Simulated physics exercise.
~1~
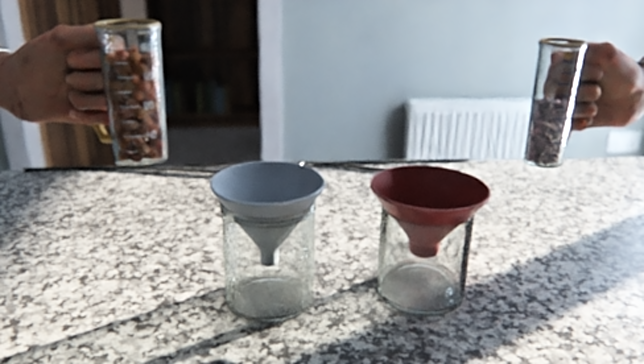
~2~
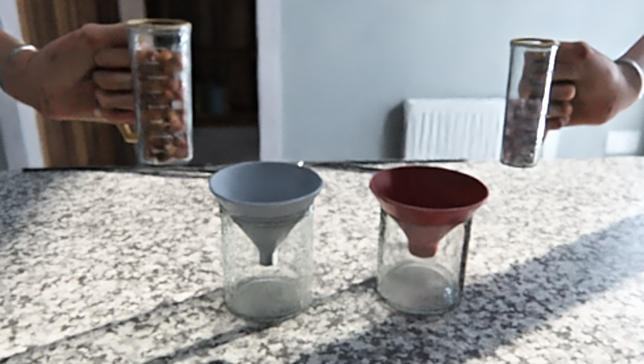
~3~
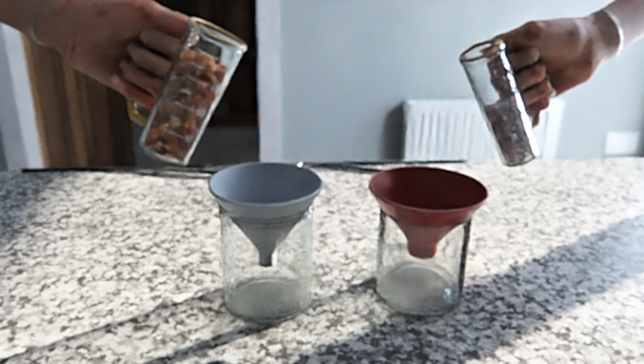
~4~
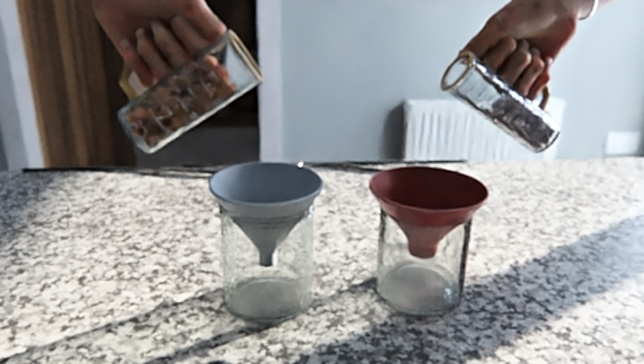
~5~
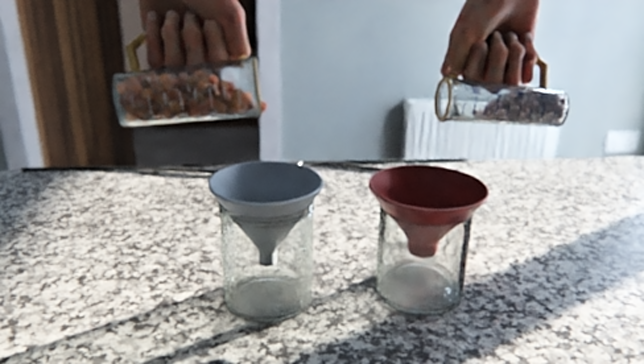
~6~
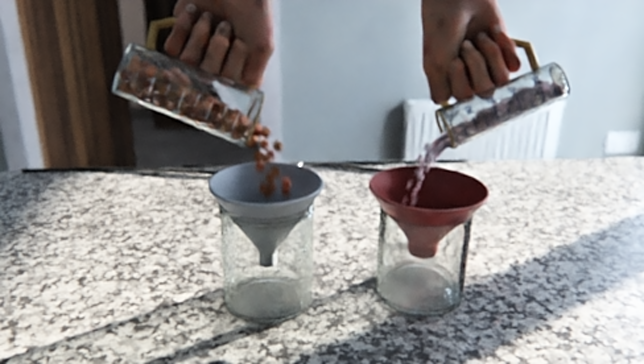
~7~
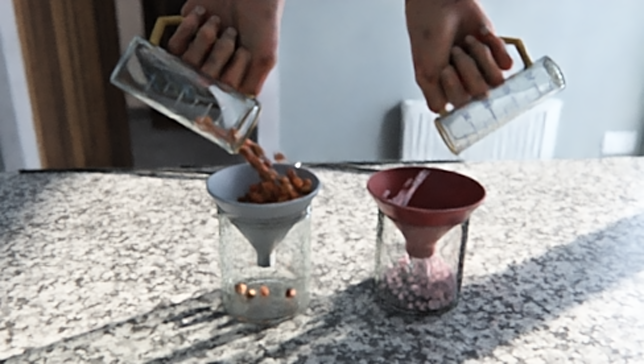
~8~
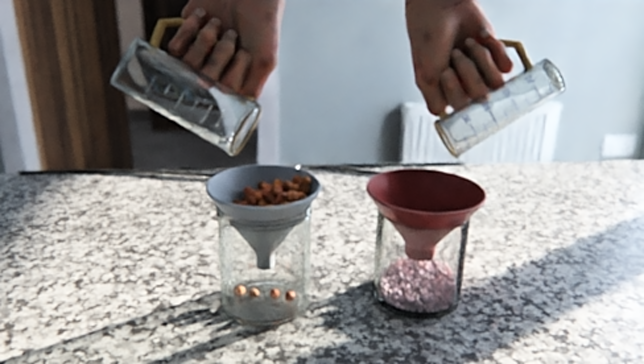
Two hands tip glass cups, and brown pieces clog the grey funnel while pink bits empty through the red.
